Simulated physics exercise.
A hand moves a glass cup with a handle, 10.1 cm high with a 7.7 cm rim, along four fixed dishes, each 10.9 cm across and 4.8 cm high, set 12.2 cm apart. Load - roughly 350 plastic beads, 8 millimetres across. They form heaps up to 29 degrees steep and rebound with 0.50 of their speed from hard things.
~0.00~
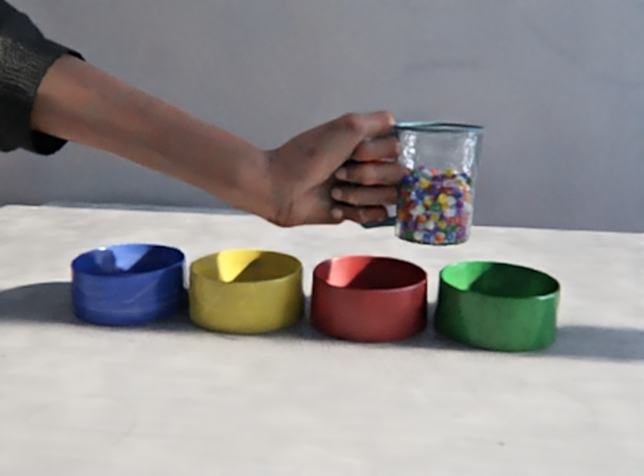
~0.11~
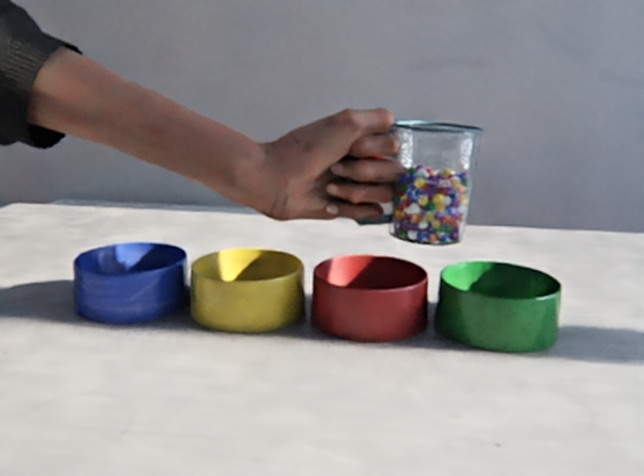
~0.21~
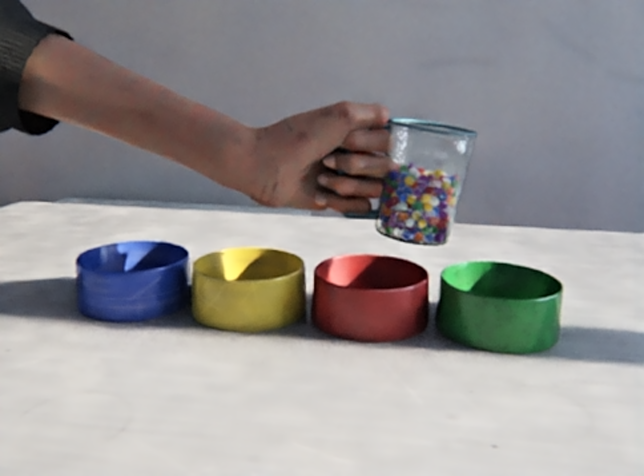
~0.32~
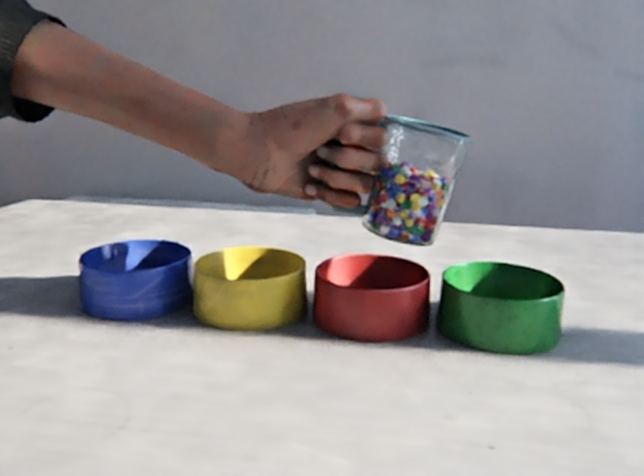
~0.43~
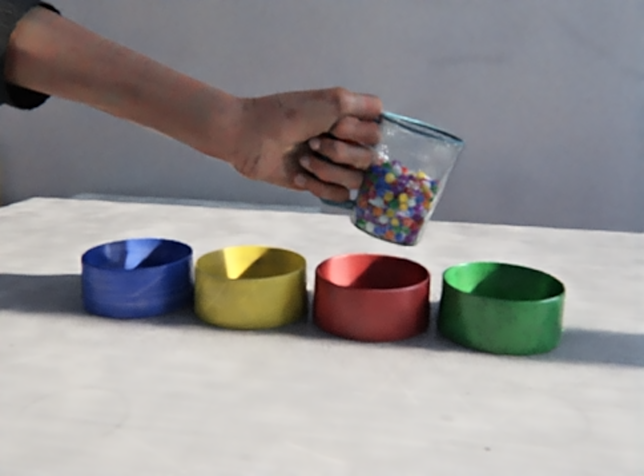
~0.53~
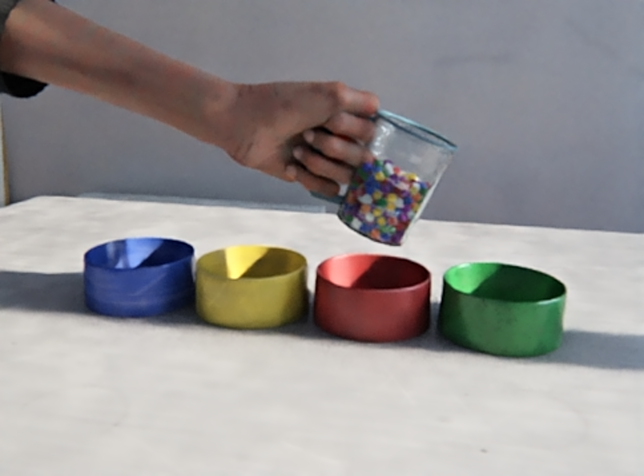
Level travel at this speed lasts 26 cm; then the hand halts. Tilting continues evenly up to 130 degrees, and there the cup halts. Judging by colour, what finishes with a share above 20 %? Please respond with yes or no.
Red no, blue no, green no, yellow yes, counter no.
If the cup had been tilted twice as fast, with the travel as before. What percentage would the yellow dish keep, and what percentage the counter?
Result - yellow: 0; counter: 0.
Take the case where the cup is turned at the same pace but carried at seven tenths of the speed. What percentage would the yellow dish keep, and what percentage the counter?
The shares would then be yellow 10 and counter 10.
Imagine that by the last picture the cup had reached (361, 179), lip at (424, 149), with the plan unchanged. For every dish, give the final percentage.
Red 0, blue 0, green 0, yellow 100.
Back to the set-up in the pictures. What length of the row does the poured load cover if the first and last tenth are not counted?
That stretch comes to around 7 cm.
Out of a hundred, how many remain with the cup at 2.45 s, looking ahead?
About 60 %.
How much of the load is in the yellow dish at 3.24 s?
Close to 95 per cent at that point.
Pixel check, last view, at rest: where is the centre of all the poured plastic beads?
When it all comes to rest, the middle is near (259, 291).
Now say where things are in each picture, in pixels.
In the first picture, cup at (435, 183), tilt 0 degrees, lip at (482, 129), moved 0.0 cm; middle of the pieces at (437, 203); green dish at (498, 279); red dish at (370, 272); yellow dish at (247, 265); blue dish at (130, 259).
In the second picture, cup at (431, 182), tilt 2 degrees, lip at (481, 130), moved 0.4 cm; middle of the pieces at (433, 203).
In the third picture, cup at (422, 182), tilt 7 degrees, lip at (475, 134), moved 1.4 cm; middle of the pieces at (421, 203).
In the fourth picture, cup at (413, 181), tilt 12 degrees, lip at (470, 138), moved 2.3 cm; middle of the pieces at (411, 202).
In the fifth picture, cup at (403, 181), tilt 17 degrees, lip at (463, 143), moved 3.3 cm; middle of the pieces at (399, 201).
In the sixth picture, cup at (393, 180), tilt 22 degrees, lip at (456, 148), moved 4.2 cm; middle of the pieces at (388, 201); green dish at (503, 282); red dish at (373, 271); yellow dish at (253, 261); blue dish at (140, 252). Its pace works out near 45 degrees a second; the hand travels 9 cm a second.
After 1.68 s, tilt 76 degrees; cup holds 100 %.
After 2.45 s, tilt 112 degrees; cup holds 60 %, yellow 30 %.
After 3.24 s, tilt 130 degrees; cup holds 0 %, yellow 95 %.
In the end, at 3.5 s, red 0 %, blue 0 %, green 0 %, yellow 95 %, counter 5 %.
